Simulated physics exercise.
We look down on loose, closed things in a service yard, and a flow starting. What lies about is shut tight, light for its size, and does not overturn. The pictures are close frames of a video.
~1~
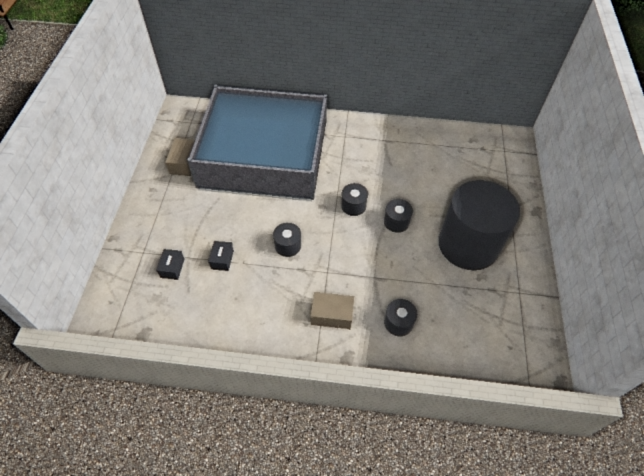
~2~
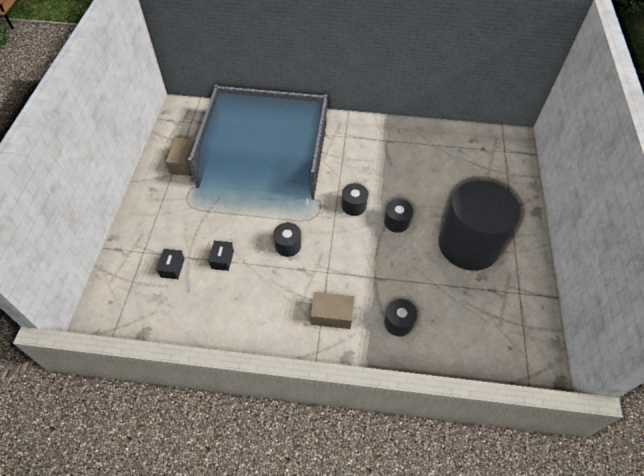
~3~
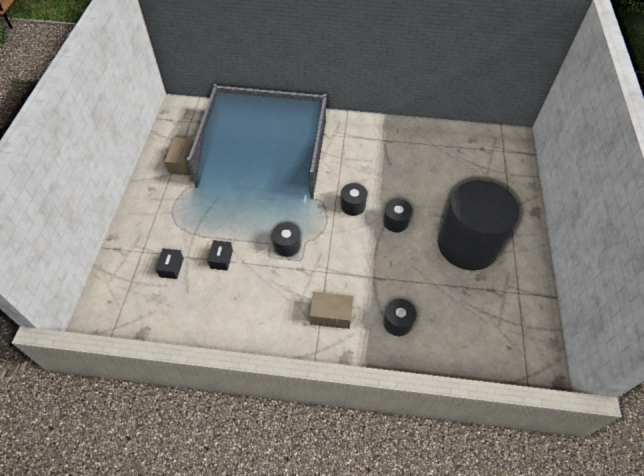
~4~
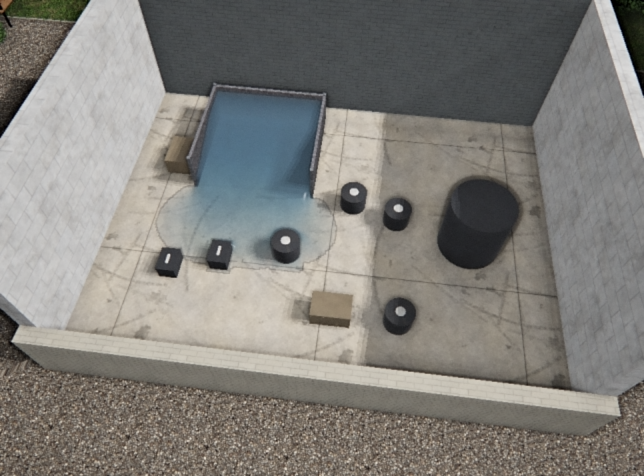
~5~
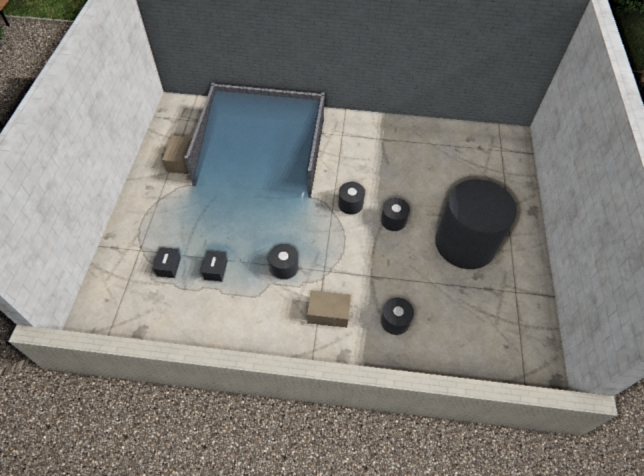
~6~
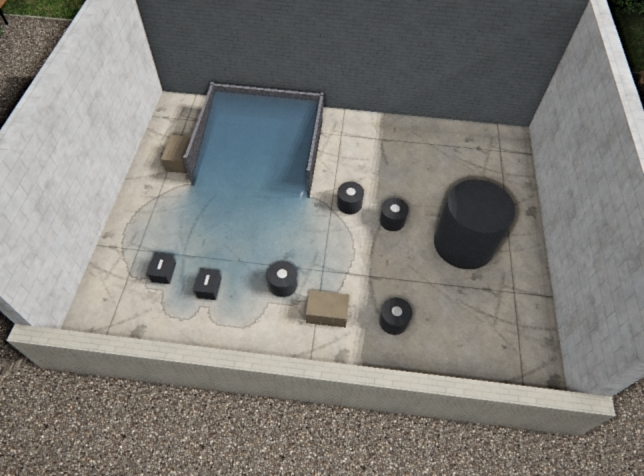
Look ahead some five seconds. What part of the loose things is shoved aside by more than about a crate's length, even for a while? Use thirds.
It is two thirds or above.
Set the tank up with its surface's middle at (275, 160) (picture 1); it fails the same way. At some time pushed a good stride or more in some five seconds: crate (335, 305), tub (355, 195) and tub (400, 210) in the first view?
In turn: That far or more, never so far, less than that.
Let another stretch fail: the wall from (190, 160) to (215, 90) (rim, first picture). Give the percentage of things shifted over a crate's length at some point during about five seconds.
Close to 40 %.
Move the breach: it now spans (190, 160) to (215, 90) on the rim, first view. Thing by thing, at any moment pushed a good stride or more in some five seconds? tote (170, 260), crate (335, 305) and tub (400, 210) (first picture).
As listed: That far or more, yes, no.
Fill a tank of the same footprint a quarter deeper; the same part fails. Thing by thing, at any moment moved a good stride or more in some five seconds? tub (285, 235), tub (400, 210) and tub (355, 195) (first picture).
In turn: Pushed that far, short of that, no.
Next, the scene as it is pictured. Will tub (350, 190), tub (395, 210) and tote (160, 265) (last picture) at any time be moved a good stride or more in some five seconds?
In that order: Under that, not that far, shifted that much.
A moment on, 3 of 8 are well off their spots; 0 afloat.
Next, 4 of 8 are well off their spots; 4 afloat.
Later, 5 of 8 are well off their spots; 4 afloat.
In the end, 6 of 8 are well off their spots, and 6 have been at some point; 6 afloat.
